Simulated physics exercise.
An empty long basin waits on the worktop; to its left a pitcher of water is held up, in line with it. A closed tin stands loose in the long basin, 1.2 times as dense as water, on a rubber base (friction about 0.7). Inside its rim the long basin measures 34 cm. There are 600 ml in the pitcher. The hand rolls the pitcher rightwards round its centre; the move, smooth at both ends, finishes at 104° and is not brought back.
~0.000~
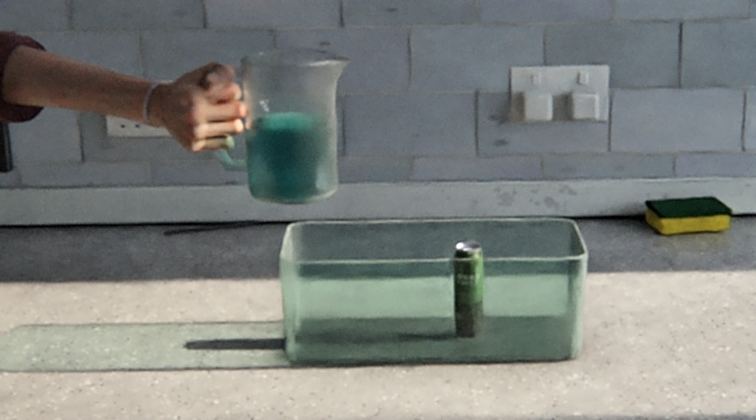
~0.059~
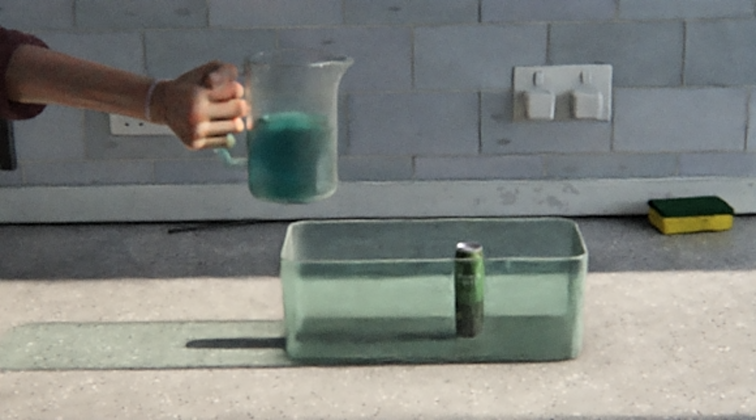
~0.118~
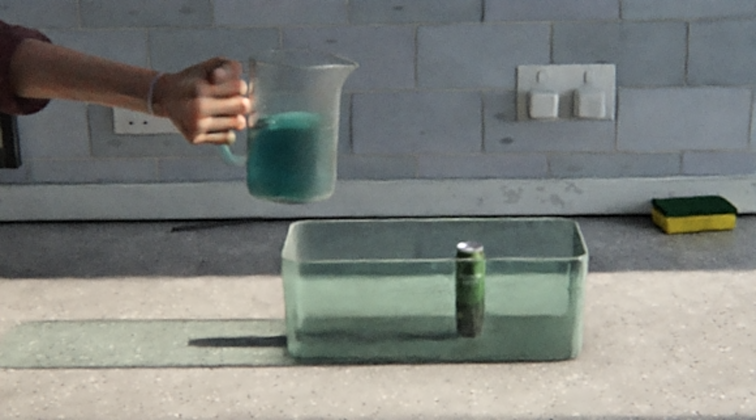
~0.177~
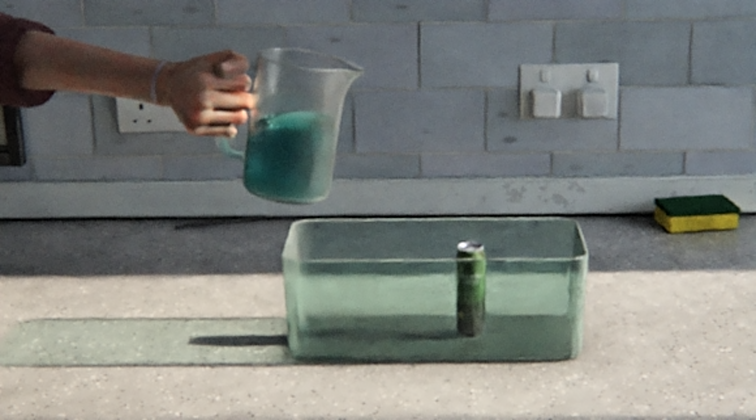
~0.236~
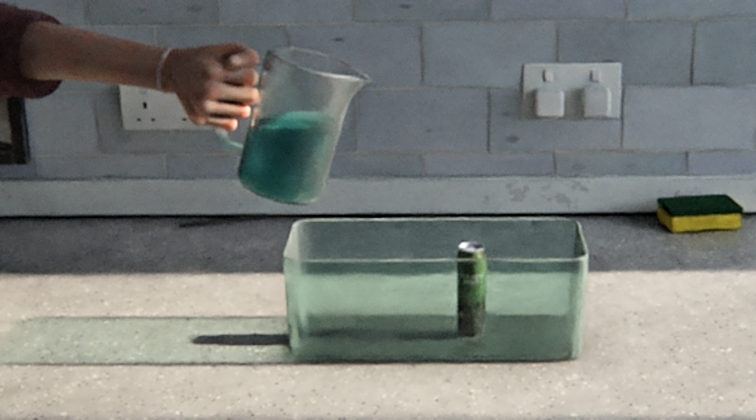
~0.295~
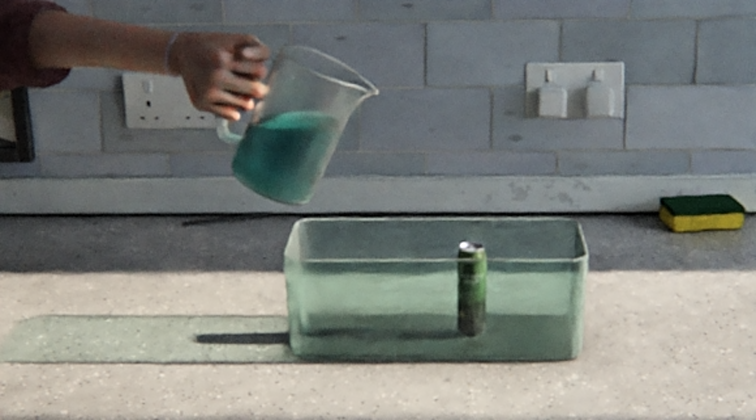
A hand holding a clear pitcher of teal liquid gradually tilts it rightwards above a long, greenish transparent basin, while a green can stands still inside the basin and a yellow-and-green sponge rests on the worktop behind.
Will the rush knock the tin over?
The tin stays up.
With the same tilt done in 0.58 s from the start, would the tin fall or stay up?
The tin remains upright.
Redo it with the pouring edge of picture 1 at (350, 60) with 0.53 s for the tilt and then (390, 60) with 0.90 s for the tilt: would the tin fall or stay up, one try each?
First it keeps standing; then it topples.
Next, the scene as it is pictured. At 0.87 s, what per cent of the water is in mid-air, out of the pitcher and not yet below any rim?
Near 22 in a hundred.
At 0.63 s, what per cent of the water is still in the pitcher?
Near 94 in a hundred.
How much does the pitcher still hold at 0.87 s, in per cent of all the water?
About 42 per cent.
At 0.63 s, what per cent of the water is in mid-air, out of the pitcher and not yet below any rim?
Some 5 per cent.
Then, 0.63 s in, the tilt is 82° and 95 per cent is still to pour; the tin stands where it began.
Then, 0.87 s in, the tilt is 104° and 42 per cent is still to pour; the tin stands where it began.
Then, 1.12 s in, the tilt is 104° and 9 per cent is still to pour; the tin stands where it began.
Then, 1.40 s in, the tilt is 104° and 1 per cent is still to pour; the tin stands where it began.
Finally, the tin stands where it began.
